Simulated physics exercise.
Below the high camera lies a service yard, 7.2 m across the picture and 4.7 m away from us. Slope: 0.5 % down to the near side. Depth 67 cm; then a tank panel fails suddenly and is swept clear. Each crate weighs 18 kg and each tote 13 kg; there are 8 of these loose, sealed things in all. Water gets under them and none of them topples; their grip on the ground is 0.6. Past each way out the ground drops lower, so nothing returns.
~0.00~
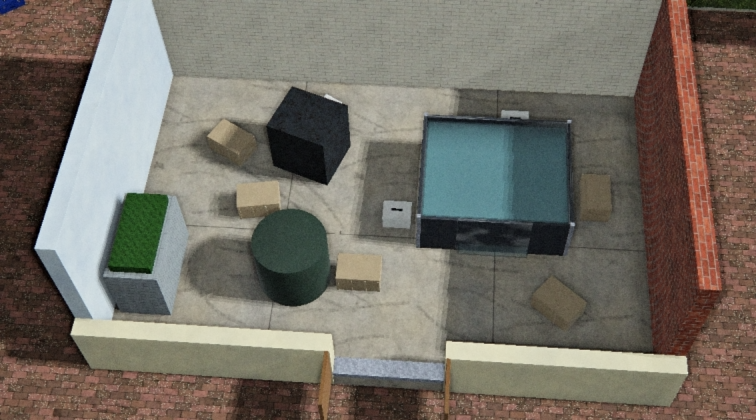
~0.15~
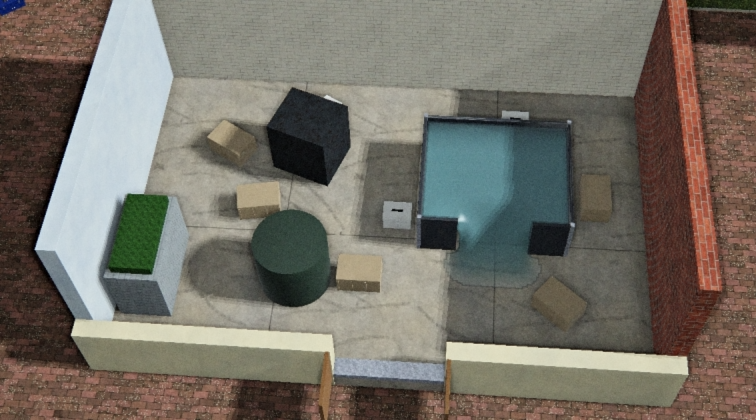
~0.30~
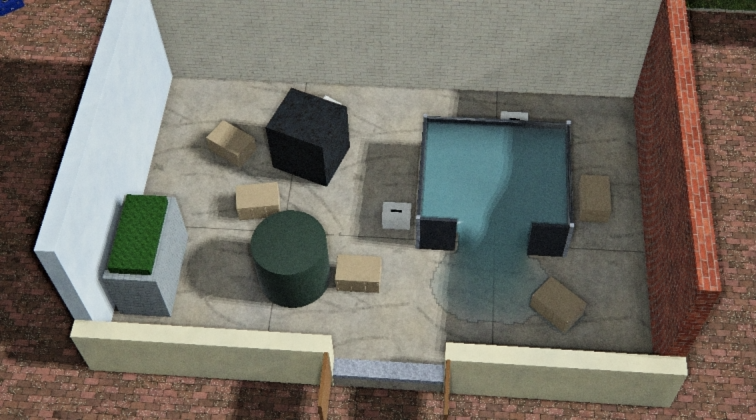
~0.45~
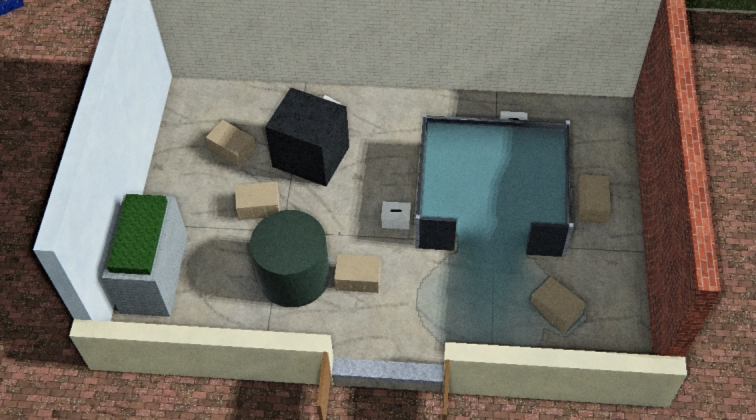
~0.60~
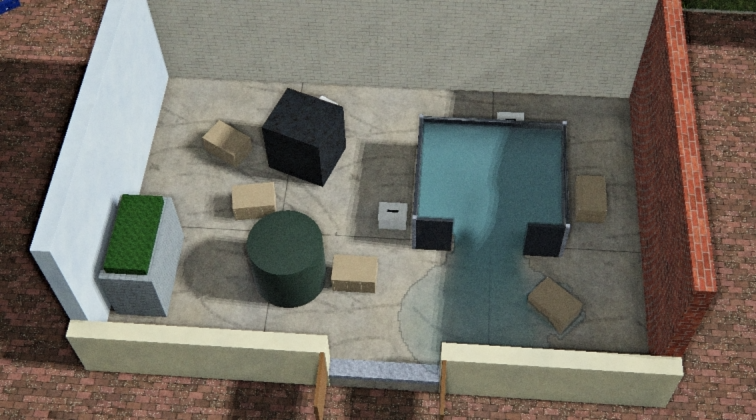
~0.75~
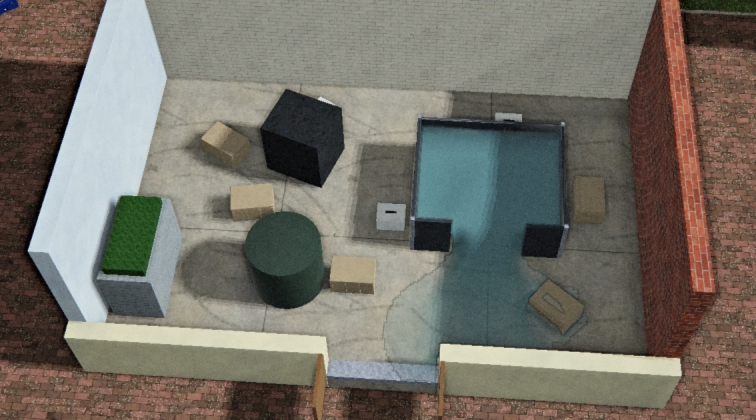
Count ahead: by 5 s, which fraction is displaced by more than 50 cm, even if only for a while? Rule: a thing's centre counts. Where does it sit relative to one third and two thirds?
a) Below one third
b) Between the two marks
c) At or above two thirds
a, below one third.
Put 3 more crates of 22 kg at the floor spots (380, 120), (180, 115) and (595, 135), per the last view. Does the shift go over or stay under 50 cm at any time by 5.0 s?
Order as listed: Inside half a metre / inside half a metre / beyond half a metre.
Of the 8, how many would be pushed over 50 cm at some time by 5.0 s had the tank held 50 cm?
Result: 1.
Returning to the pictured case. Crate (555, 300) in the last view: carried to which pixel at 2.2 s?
About pixel (612, 280).
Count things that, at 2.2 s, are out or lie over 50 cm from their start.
The answer is 1.
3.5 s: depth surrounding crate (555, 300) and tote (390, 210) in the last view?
I'd put it at 14 cm and 0 cm respectively.
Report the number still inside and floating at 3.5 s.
It comes to 1.
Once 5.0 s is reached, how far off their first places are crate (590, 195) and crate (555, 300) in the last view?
Distances: 150 cm; 300 cm.
After 1.1 s 0 of 8 are over 50 cm from their spots; 0 afloat.
After 2.2 s 1 of 8 are over 50 cm from their spots; 0 afloat.
After 3.5 s 2 of 8 are over 50 cm from their spots; 1 afloat.
After 5.0 s 2 of 8 are over 50 cm from their spots, and 2 have been at some point; 2 afloat.
